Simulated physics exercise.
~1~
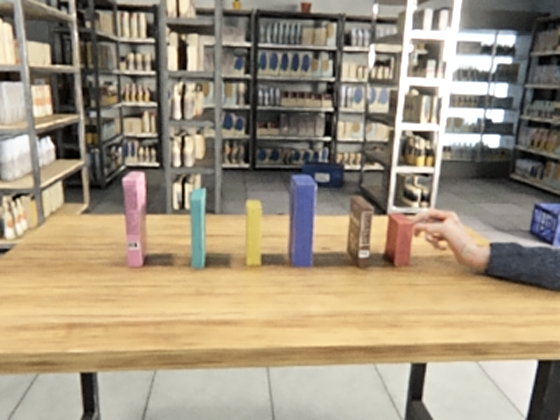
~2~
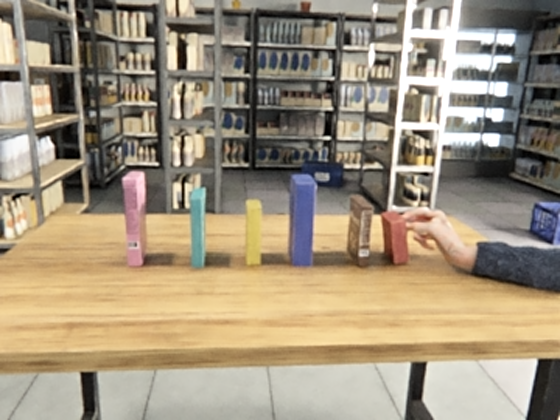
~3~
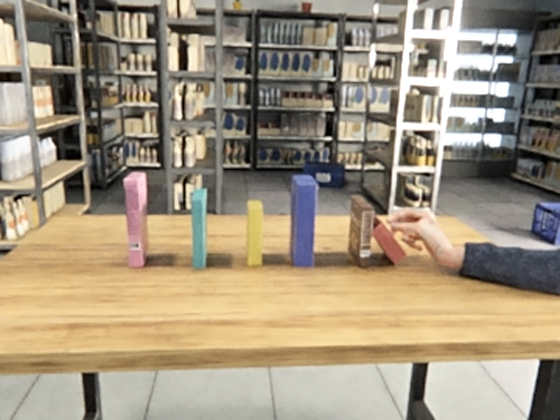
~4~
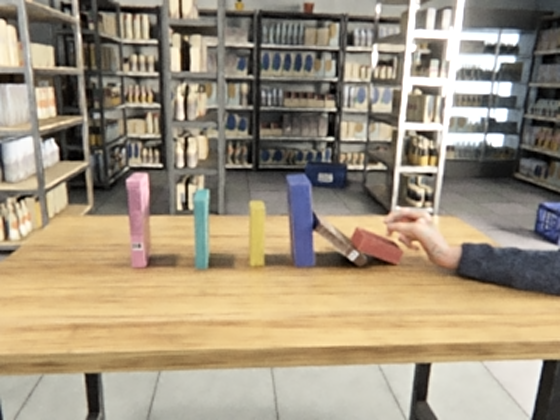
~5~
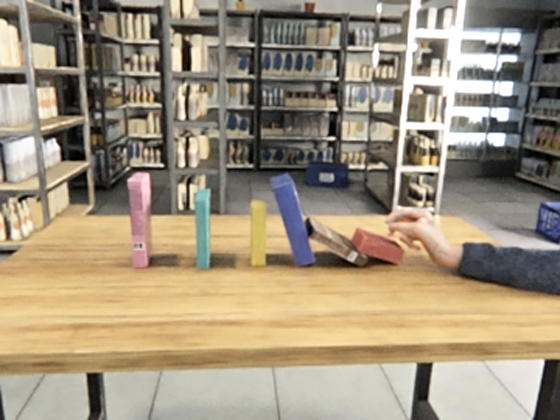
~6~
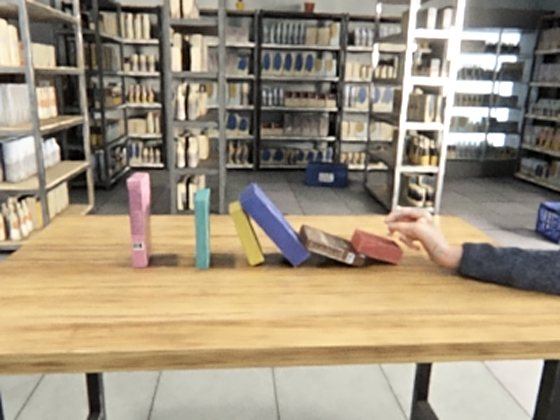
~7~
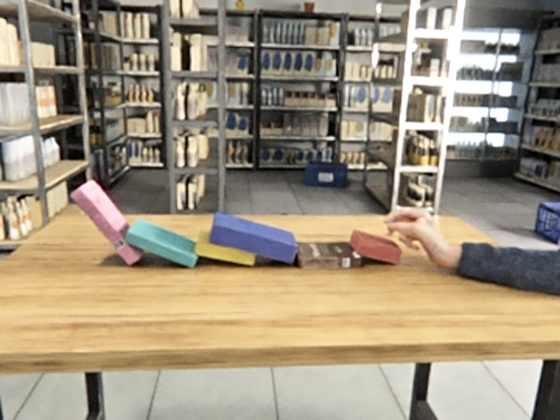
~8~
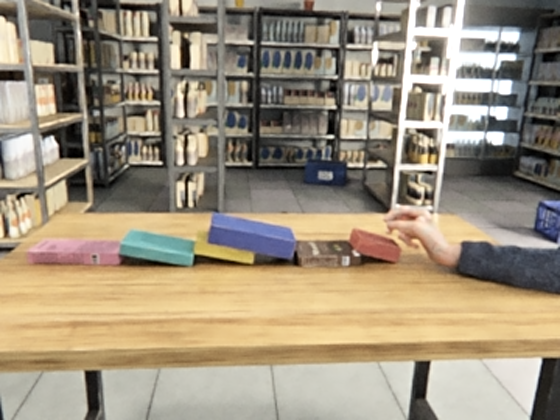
In a storage room lined with shelves, a hand tips a red block leftward, toppling five other upright blocks along a wooden table.
